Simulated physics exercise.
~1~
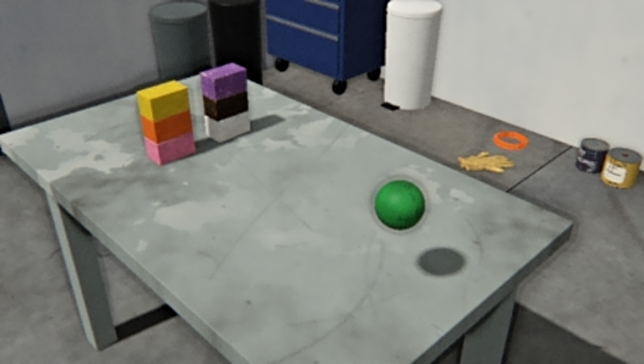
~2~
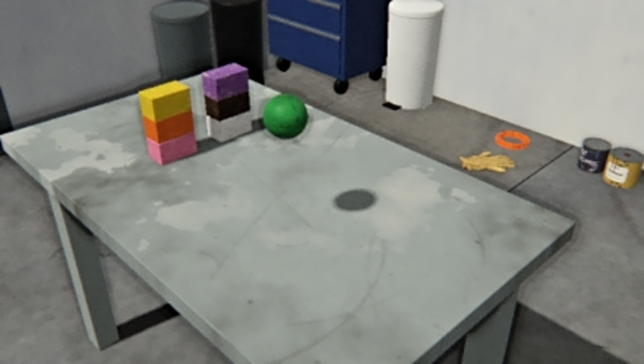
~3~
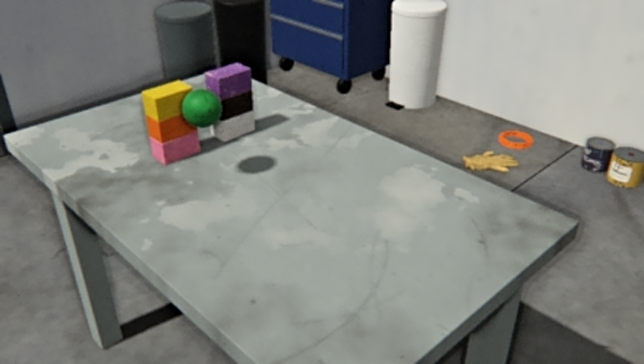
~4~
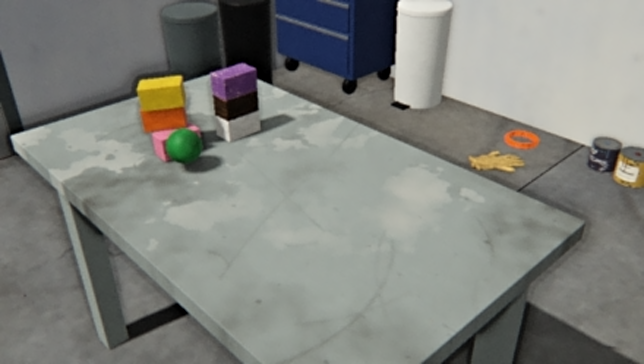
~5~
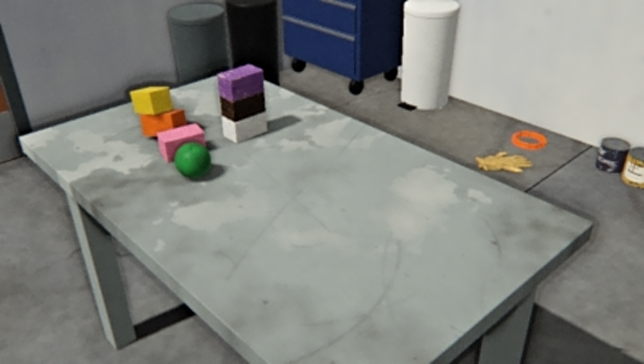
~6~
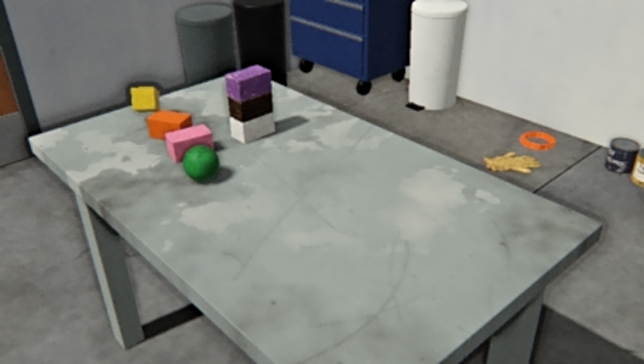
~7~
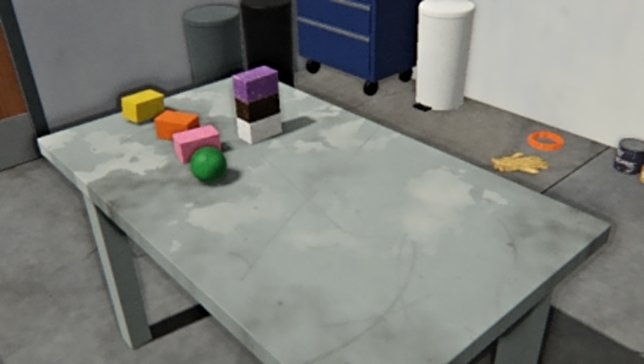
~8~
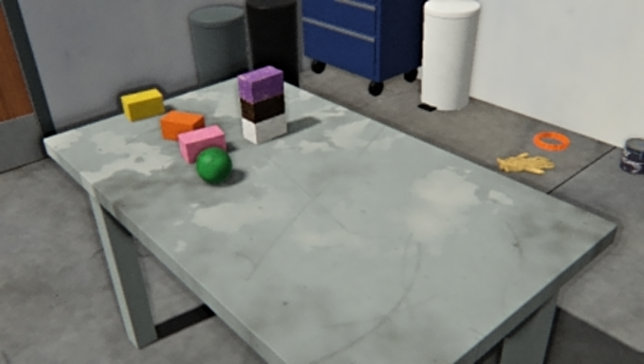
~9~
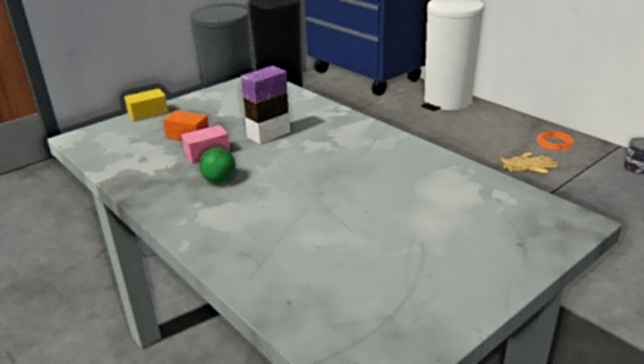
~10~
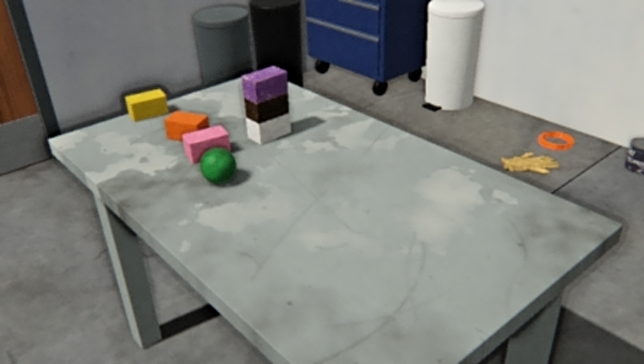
Workshop table with two block stacks, a green ball flying in and knocking the yellow, orange and pink blocks into a scattered line.
